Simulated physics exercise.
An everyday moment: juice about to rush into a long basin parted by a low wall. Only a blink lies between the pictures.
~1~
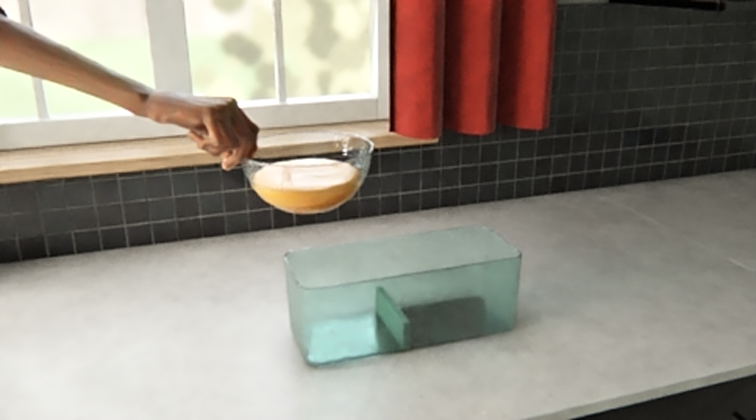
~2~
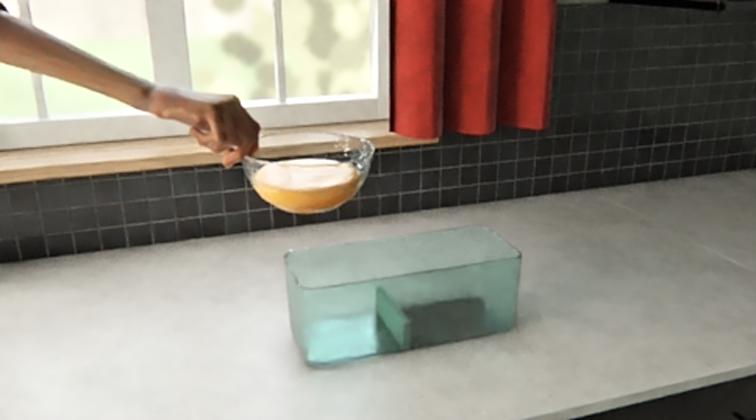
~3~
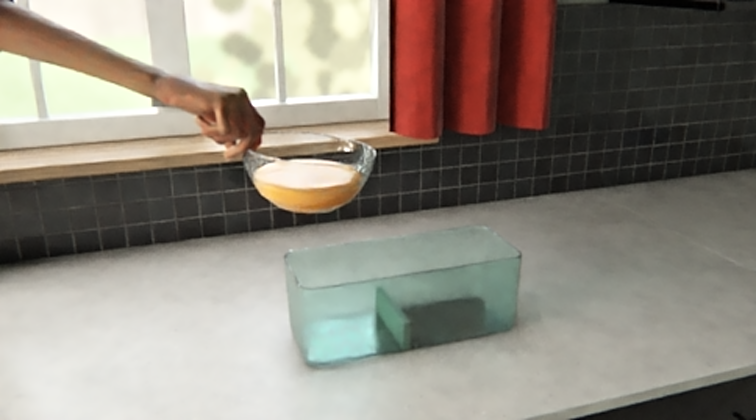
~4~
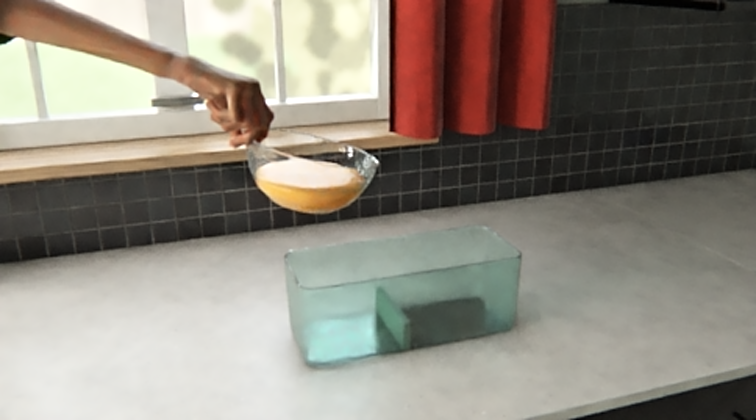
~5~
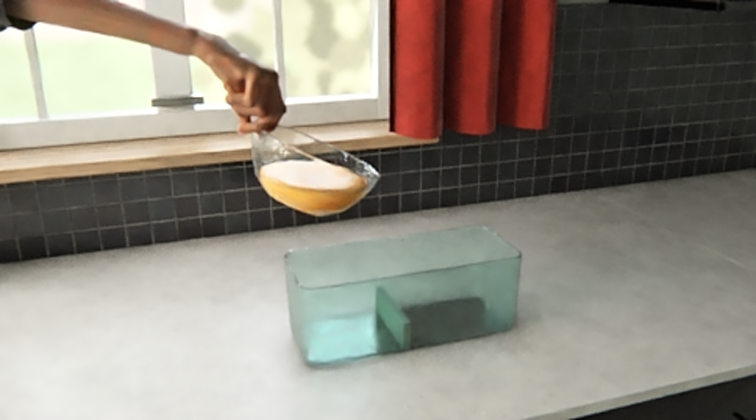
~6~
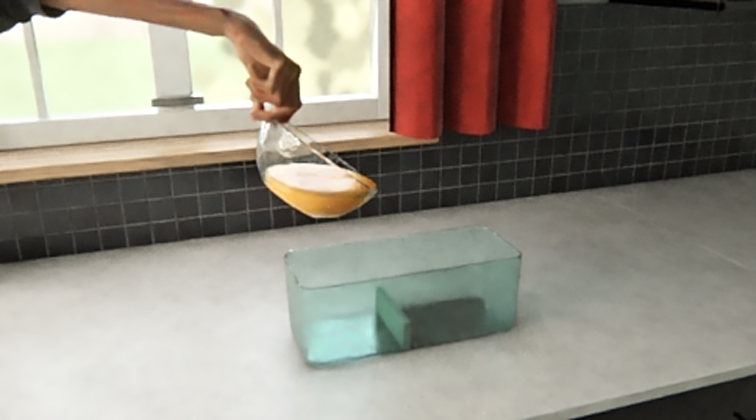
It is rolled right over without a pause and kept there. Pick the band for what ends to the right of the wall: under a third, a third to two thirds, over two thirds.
It comes to from a third to two thirds.
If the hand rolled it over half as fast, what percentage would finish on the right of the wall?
Near 60 %.
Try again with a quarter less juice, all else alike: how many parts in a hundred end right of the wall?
Some 45 per cent.
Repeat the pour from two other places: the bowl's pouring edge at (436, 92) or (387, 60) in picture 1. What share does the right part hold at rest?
The first gives 80 %, the second 75 %.
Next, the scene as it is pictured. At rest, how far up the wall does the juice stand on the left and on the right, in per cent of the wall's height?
Near 30 on the left, 30 on the right.
A moment on, the bowl is tipped on its side and 11 per cent is still to pour, 16 is left of the wall and 36 right of it.
Next, the bowl is tipped on its side and 0 per cent is still to pour, 42 is left of the wall and 55 right of it.
Then the bowl is tipped on its side and 0 per cent is still to pour, 44 is left of the wall and 53 right of it.
Later the bowl is tipped on its side and 0 per cent is still to pour, 44 is left of the wall and 53 right of it.
In the end 44 per cent lies left of the wall, 54 right of it and 2 outside.
